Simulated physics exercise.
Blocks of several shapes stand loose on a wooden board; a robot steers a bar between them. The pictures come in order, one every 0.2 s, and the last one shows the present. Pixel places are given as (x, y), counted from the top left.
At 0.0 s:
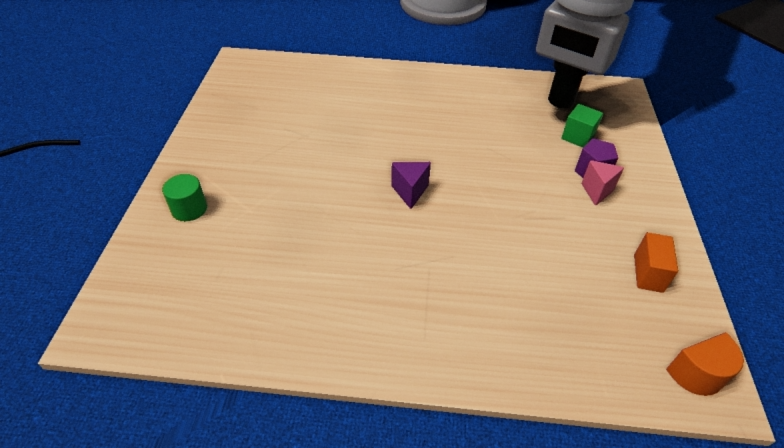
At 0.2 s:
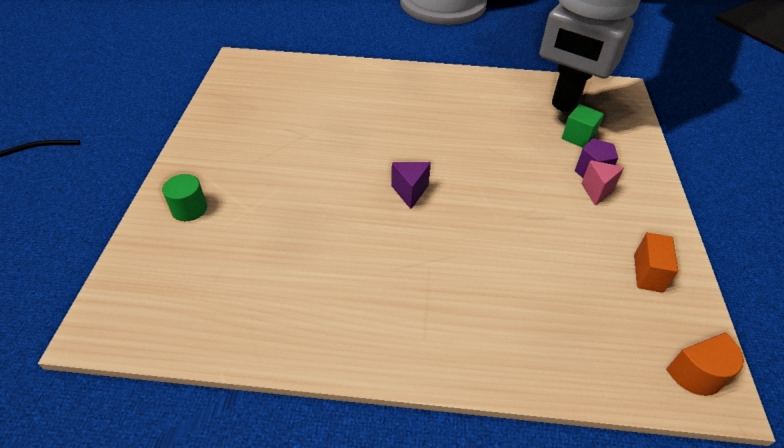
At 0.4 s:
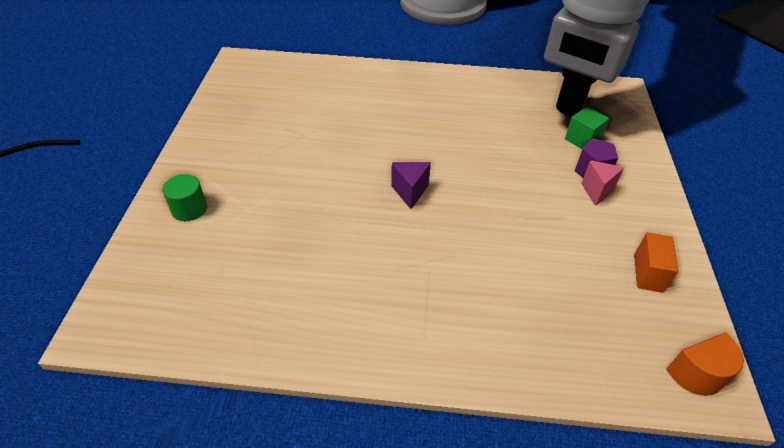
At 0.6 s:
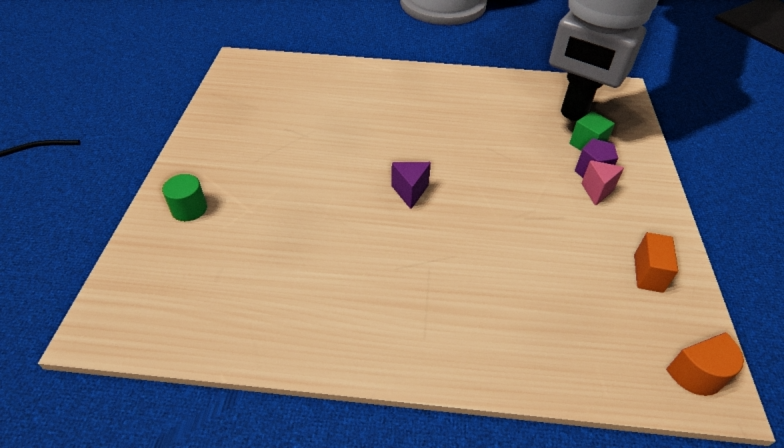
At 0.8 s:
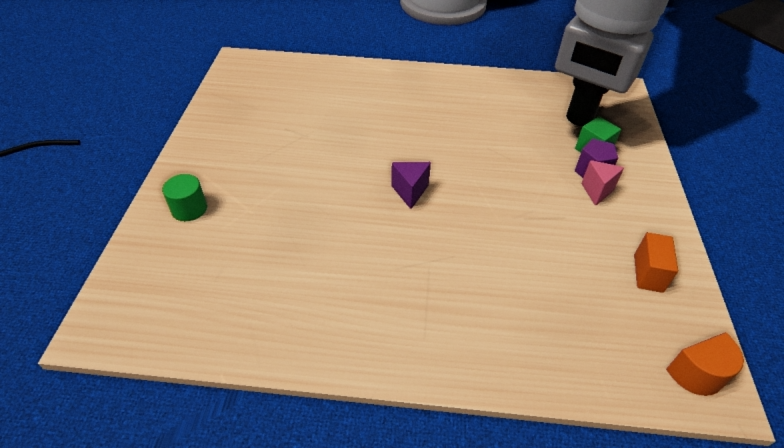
A robot arm's dark bar at the upper right creeps right and toward the viewer, nudging a green block slightly the same way, closer to a purple block, while everything else stays still. A fixed, raised view looks down on a pale wooden board on blue fabric. A pink block sits beside the purple one, two orange blocks lie lower right, another purple block near the middle, and a green cylinder at left.
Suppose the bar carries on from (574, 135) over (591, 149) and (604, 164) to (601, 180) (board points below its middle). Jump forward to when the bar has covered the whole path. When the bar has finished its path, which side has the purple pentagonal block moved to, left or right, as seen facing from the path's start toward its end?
It's set to shift right.
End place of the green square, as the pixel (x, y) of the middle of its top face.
The top centre is at (645, 154).
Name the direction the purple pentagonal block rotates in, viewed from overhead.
The block turns clockwise.
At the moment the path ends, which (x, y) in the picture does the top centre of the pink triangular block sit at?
I'd expect the centre of its top face to be at (602, 191).
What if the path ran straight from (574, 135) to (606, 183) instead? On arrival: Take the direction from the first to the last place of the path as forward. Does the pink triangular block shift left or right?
Towards the right-hand side.
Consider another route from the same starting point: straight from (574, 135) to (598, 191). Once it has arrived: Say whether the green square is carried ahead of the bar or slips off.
Most likely the green square slides off.
The first path, step by step. Halfway along, bar (606, 140); purple pentagonal block (603, 152), turned 20° clockwise; green square (635, 147).
At the end, bar (608, 163); purple pentagonal block (597, 172), turned 20° clockwise; green square (645, 154), turned 30° anticlockwise; pink triangular block (602, 191).
